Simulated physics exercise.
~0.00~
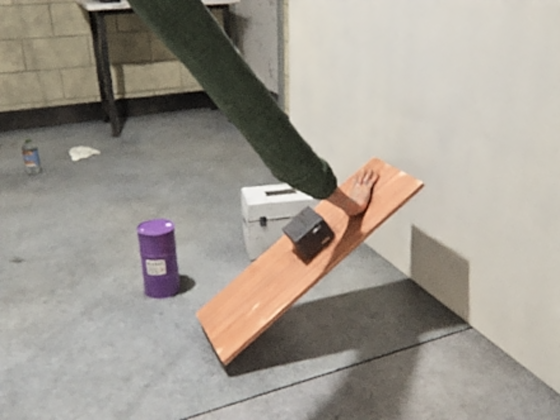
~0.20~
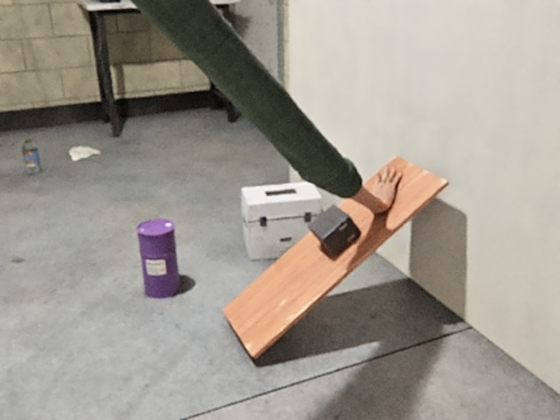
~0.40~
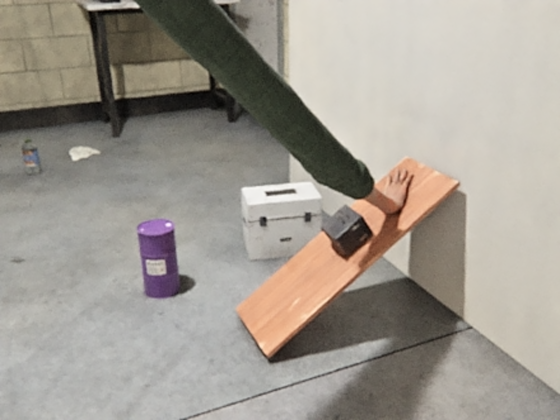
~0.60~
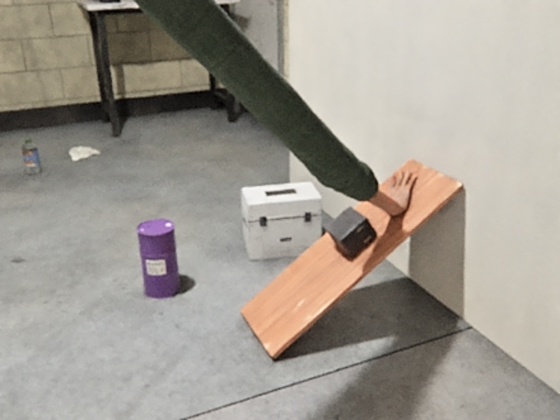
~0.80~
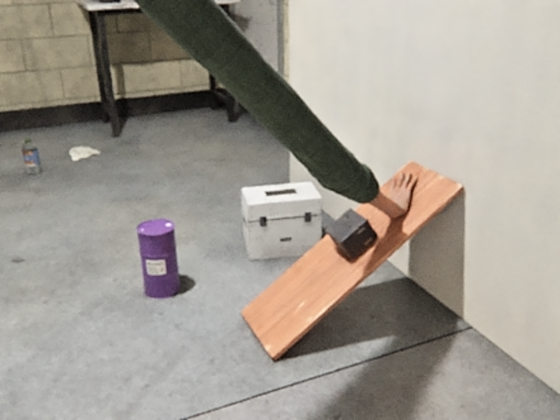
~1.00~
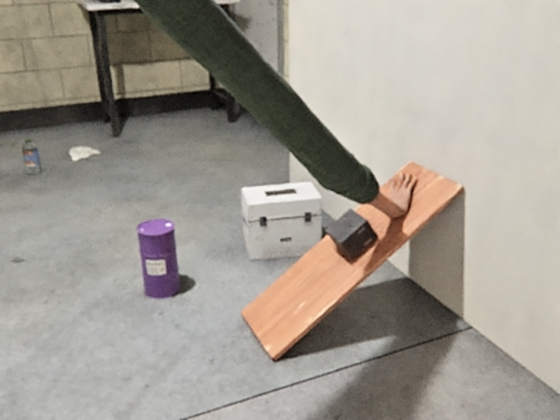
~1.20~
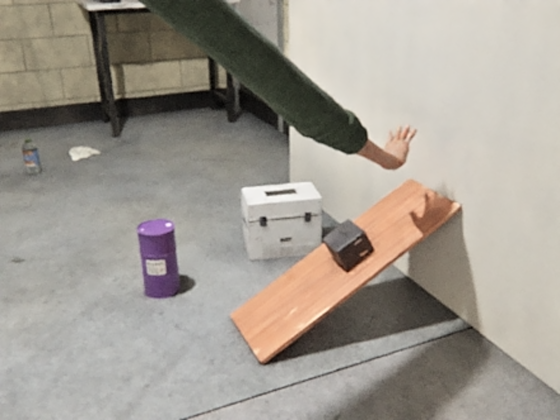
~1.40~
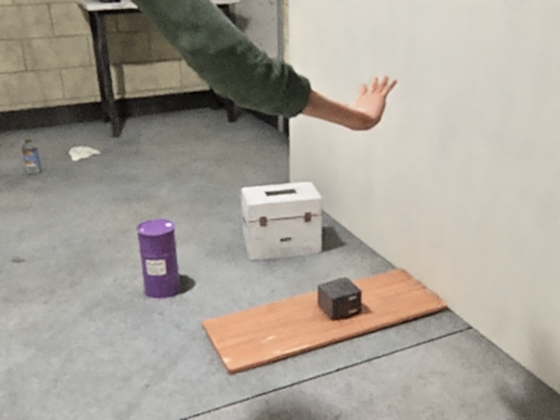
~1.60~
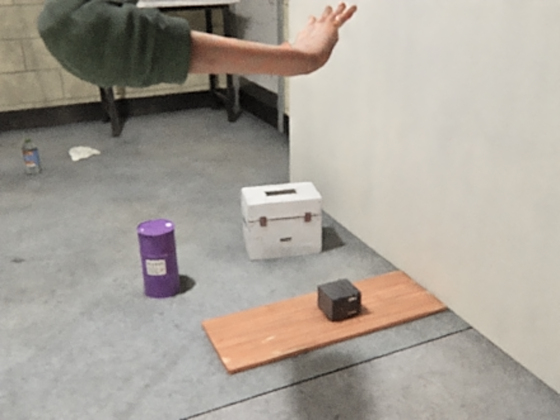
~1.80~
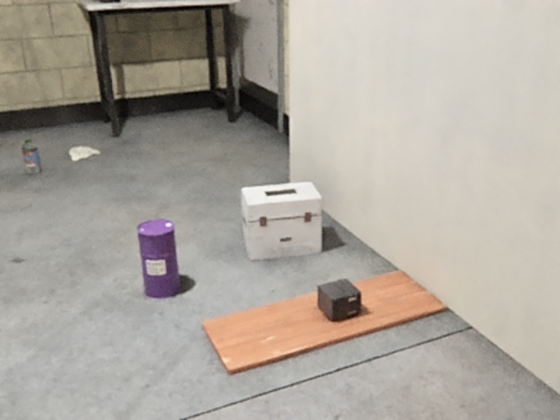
On a grey concrete floor beside a pale wall, seen from slightly above, a purple canister stands at left and a white toolbox sits near the centre, with a table behind. A hand at the end of a green-sleeved arm holds a tilted orange board carrying a small dark box. The hand moves the board right until its upper end leans against the wall, then holds it there. When the hand lets go and draws back, the board slides down the wall and drops flat. The arm leaves, and the board lies on the floor, the dark box still on top.
